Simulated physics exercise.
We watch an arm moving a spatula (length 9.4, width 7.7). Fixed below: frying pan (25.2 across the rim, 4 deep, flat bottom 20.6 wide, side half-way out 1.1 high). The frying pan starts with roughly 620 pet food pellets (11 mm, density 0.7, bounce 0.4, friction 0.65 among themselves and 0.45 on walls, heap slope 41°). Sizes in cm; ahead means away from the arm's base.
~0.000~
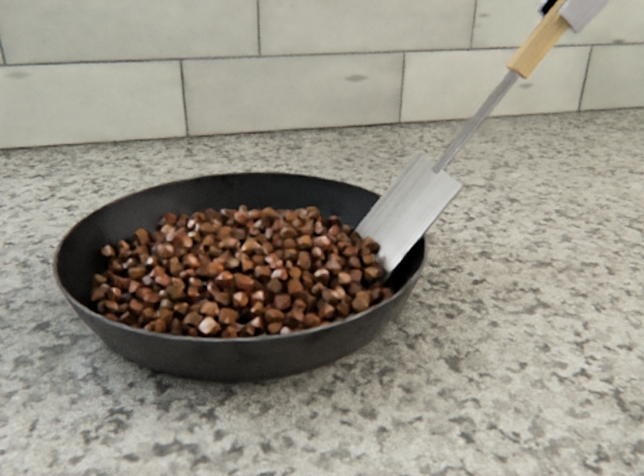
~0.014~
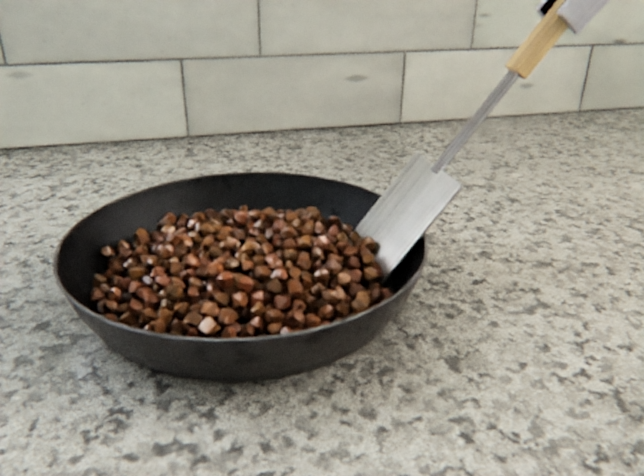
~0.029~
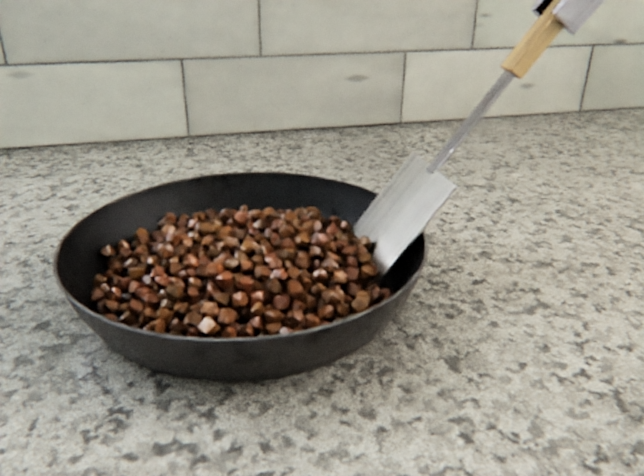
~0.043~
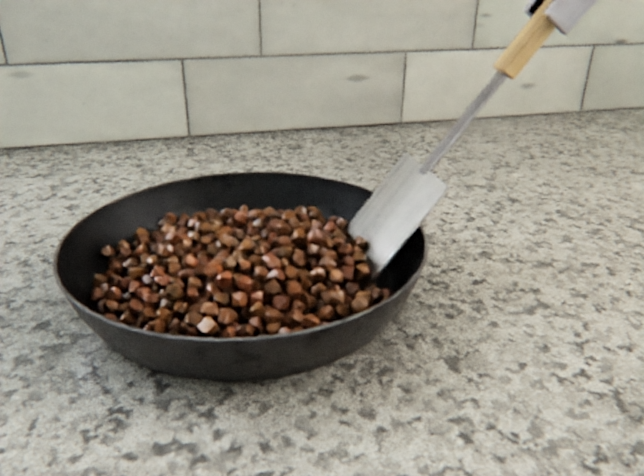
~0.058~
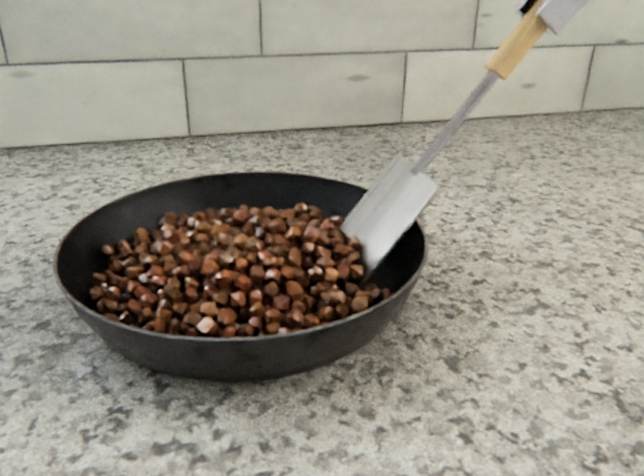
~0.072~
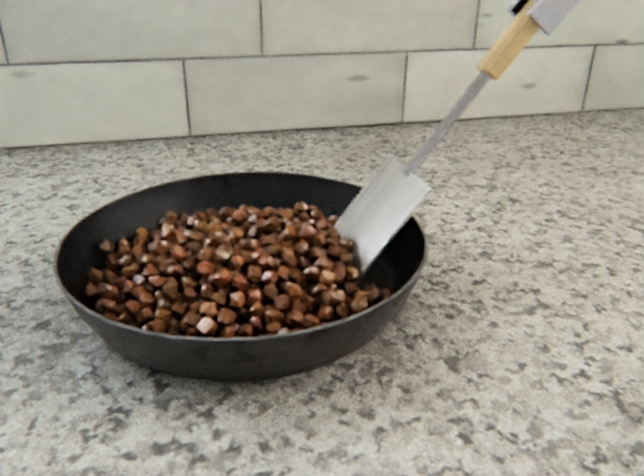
A metal spatula slides slowly left into the brown pellets in a black frying pan.
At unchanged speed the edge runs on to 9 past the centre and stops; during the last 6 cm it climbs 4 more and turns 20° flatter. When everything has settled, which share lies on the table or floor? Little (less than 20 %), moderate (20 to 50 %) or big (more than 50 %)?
Answer: Little; less than 20 % of the pet food pellets finish on the table or floor.
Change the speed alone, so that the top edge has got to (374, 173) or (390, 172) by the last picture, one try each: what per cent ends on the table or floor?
About 25 and 20 per cent.
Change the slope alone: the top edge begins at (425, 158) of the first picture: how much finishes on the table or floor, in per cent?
About 10 per cent.
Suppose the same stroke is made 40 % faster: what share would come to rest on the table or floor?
It would be near 15 per cent.
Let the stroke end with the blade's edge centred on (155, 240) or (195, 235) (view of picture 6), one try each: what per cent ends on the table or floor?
About 5 and 0 per cent.
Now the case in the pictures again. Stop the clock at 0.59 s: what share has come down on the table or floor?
Roughly 10 per cent.
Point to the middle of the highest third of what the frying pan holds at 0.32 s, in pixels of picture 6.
Near (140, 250).
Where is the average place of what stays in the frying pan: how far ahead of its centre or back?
Some 4.5 cm ahead.
After 0.20 s, sloping 52°, highest piece 5 above the table; 621 in the frying pan.
After 0.32 s, sloping 45°, highest piece 6 above the table; 614 in the frying pan, 2 on the table or floor, 5 on the blade or in flight.
After 0.59 s, sloping 32°, highest piece 7 above the table; 559 in the frying pan, 61 on the table or floor, 1 on the blade or in flight.
After 1.64 s, sloping 32°, highest piece 6 above the table; 557 in the frying pan, 64 on the table or floor.
At rest, 557 in the frying pan, 64 on the table or floor. That is 10 % on the table or floor.
